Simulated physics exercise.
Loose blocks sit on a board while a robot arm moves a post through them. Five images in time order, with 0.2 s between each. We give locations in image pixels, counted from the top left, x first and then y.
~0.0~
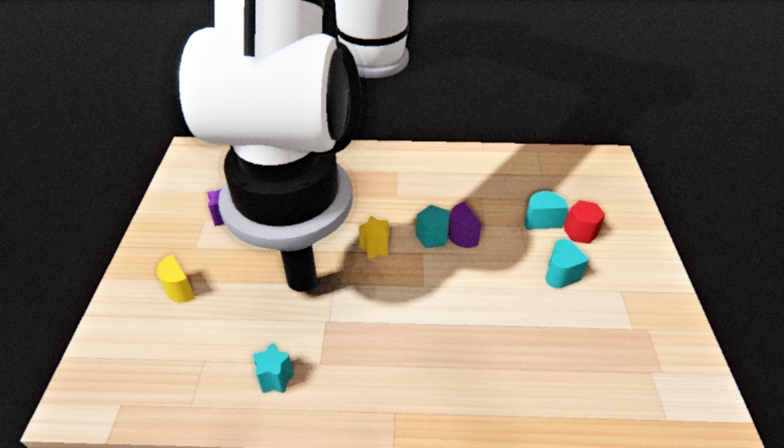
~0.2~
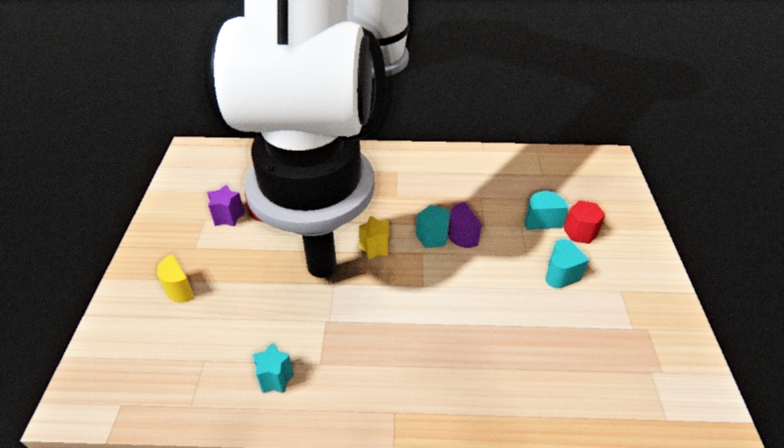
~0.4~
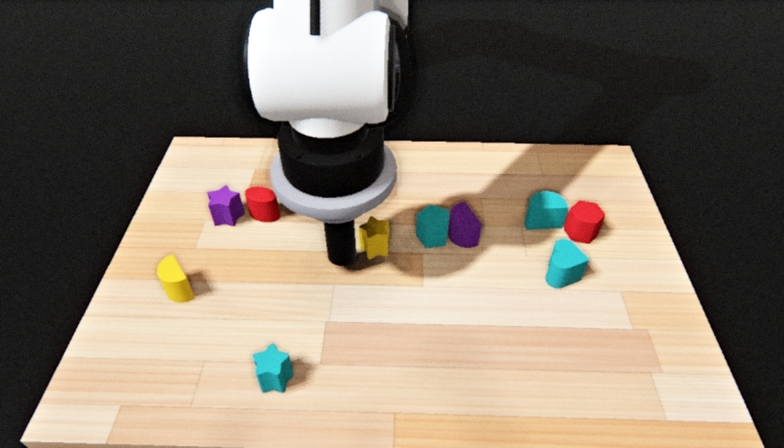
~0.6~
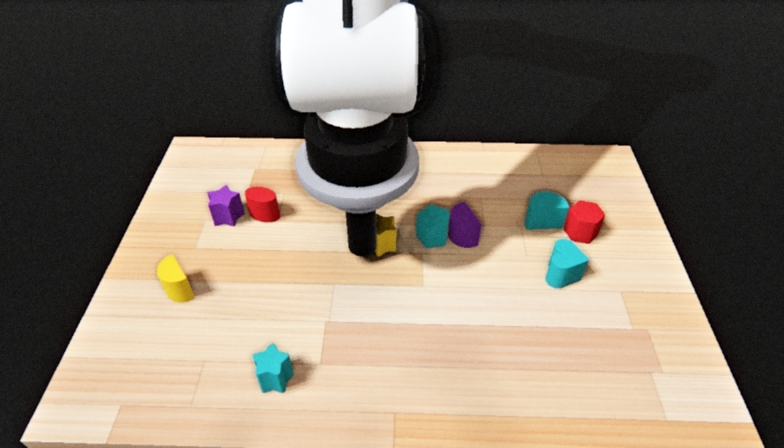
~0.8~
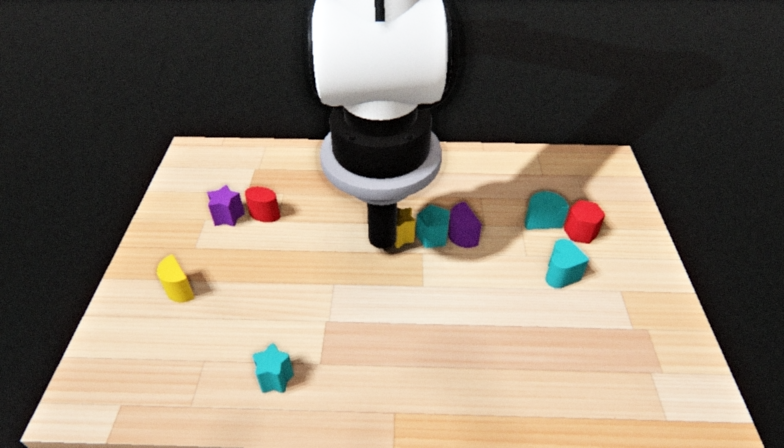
A robot arm with a black post moves right and slightly away across a wooden board of loose coloured blocks, reaches the yellow star block, and pushes it right, close beside the turquoise block next to a purple one.
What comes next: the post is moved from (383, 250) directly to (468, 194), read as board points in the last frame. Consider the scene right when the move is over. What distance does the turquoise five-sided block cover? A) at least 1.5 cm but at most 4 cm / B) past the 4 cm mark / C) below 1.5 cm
B.
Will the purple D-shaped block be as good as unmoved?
The answer is no.
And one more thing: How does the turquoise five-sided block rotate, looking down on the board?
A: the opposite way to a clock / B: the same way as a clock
B (the same way as a clock)
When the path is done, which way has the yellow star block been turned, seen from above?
The block spins anticlockwise.
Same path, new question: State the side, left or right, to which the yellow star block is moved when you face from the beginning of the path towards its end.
With start-to-end as forward, it shifts left.
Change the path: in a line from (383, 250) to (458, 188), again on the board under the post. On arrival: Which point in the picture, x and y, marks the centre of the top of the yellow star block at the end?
My estimate: (463, 152).
On the path given first. One third of the way, post at (413, 219); yellow star block at (424, 193), turned 20° anticlockwise; turquoise five-sided block at (450, 202), turned 55° clockwise; purple D-shaped block at (476, 216), turned 30° clockwise.
Two thirds of the way, post at (442, 200); yellow star block at (441, 174), turned 45° anticlockwise; turquoise five-sided block at (472, 195), turned 95° clockwise; purple D-shaped block at (483, 217), turned 55° clockwise.
At the end, post at (469, 183); yellow star block at (447, 165), turned 95° anticlockwise; turquoise five-sided block at (481, 192), turned 145° clockwise; purple D-shaped block at (482, 217), turned 55° clockwise.
